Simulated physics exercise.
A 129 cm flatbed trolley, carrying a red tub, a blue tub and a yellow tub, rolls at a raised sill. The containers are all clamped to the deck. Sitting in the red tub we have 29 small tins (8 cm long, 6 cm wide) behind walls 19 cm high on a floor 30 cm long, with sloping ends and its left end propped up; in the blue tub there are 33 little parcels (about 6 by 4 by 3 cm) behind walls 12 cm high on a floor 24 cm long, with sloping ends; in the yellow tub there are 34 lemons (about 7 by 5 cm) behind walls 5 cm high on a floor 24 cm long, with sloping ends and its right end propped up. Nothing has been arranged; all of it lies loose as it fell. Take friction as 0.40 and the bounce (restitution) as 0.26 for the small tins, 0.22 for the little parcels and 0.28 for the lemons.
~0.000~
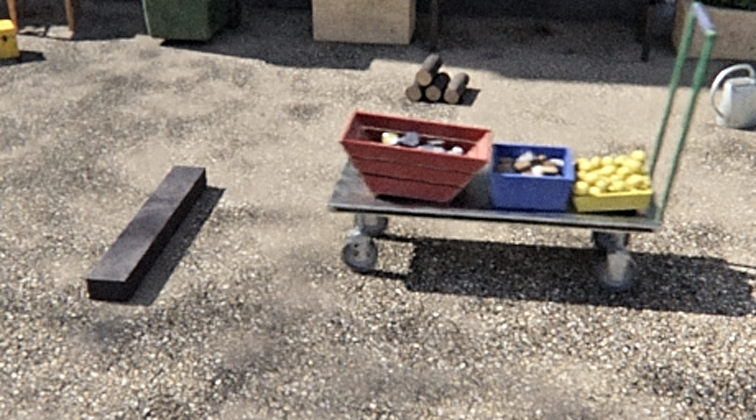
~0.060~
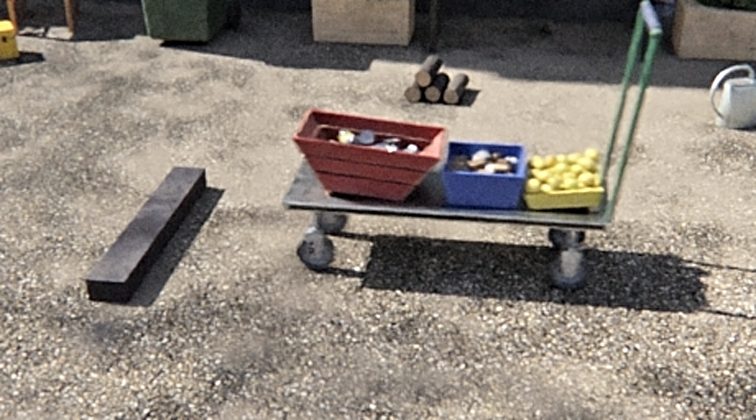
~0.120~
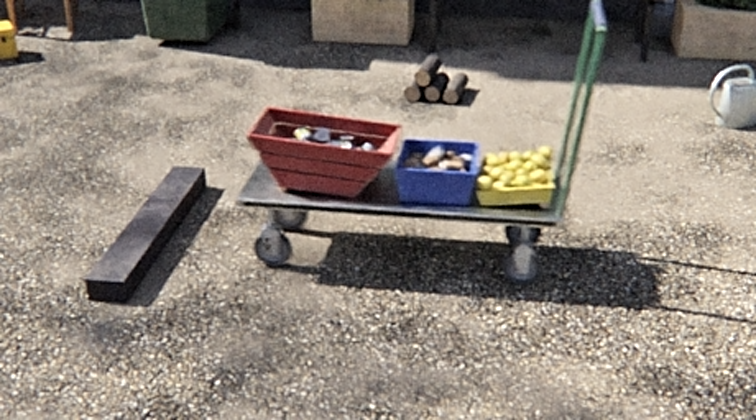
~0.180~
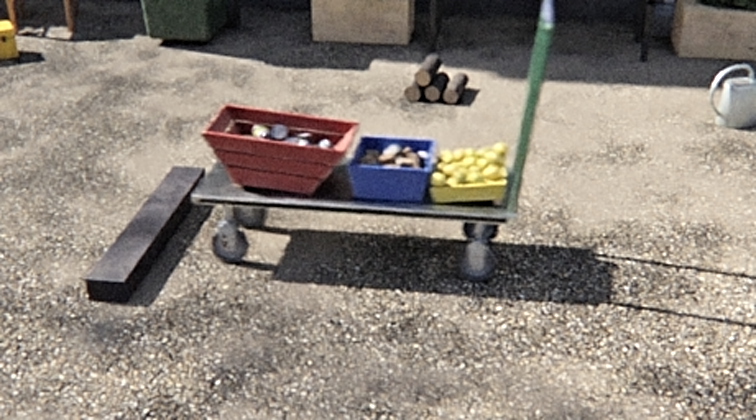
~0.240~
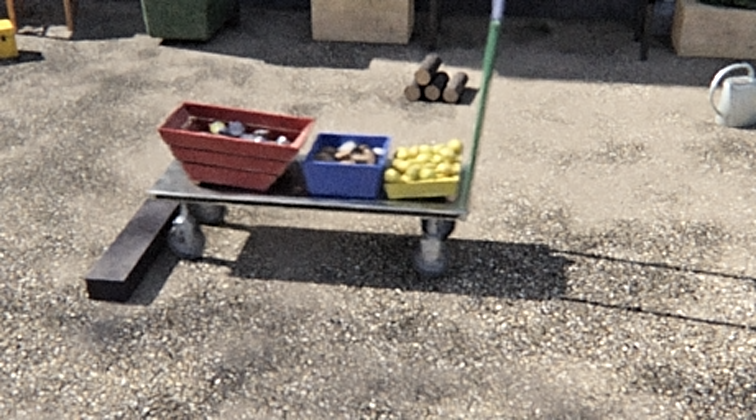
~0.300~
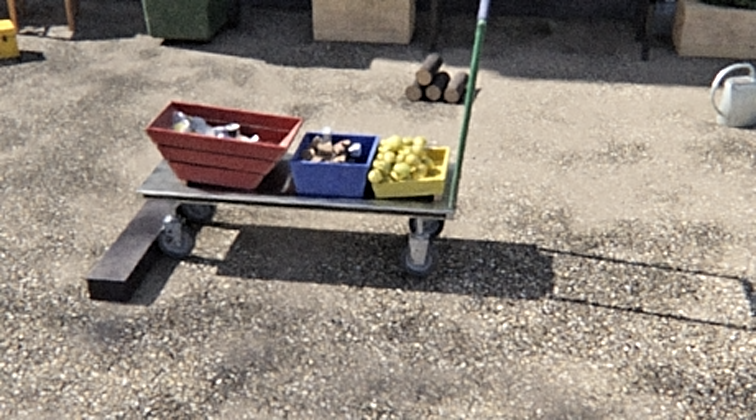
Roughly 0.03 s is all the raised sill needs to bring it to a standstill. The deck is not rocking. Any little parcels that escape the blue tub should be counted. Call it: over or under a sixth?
Under.
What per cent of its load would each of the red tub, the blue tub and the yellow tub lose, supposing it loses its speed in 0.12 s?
Red tub 0 %, blue tub 0 %, yellow tub 20 %.
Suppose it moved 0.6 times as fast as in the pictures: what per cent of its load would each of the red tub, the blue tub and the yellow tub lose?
In that case the red tub sheds 0 per cent, the blue tub 0 per cent and the yellow tub 10 per cent.
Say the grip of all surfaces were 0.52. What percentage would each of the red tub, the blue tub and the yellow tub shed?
In that setup red tub sheds 10 percent, blue tub sheds 10 percent, and yellow tub sheds 30 percent.
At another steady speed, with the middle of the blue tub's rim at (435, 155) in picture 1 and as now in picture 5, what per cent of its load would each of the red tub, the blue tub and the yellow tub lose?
Red tub 0 %, blue tub 0 %, yellow tub 10 %.
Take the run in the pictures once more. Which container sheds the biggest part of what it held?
The yellow tub is the one.
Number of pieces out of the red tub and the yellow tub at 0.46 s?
The red tub is at about 2 and the yellow tub at about 12.
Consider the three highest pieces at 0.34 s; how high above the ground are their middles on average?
About 58 cm up, on average.
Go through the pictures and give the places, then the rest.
In the first picture (each is followed by its nearest rim corner in this view), blue tub, (570, 179); red tub, (487, 160); 79 cm short of the stop; none out.
In the second picture, blue tub, (521, 176); red tub, (439, 158); 61 cm short of the stop.
In the third picture, blue tub, (473, 173); red tub, (391, 155); 42 cm short of the stop.
In the fourth picture, blue tub, (426, 170); red tub, (345, 152); 24 cm short of the stop.
In the fifth picture, blue tub, (379, 166); red tub, (299, 148); 6 cm short of the stop.
In the sixth picture, blue tub, (366, 166); red tub, (286, 147); stopped; none out.
After 0.34 s, red tub 29 in, 0 out, blue tub 33 in, 0 out and yellow tub 32 in, 2 out.
After 0.46 s, red tub 27 in, 2 out, blue tub 32 in, 1 out and yellow tub 23 in, 11 out.
After 0.69 s, red tub 25 in, 4 out, blue tub 31 in, 2 out and yellow tub 21 in, 13 out.
Outcome (at 1.20 s), red tub 25 in, 4 out, blue tub 31 in, 2 out and yellow tub 21 in, 13 out. Asked share, 2 of 33, 6 per cent.
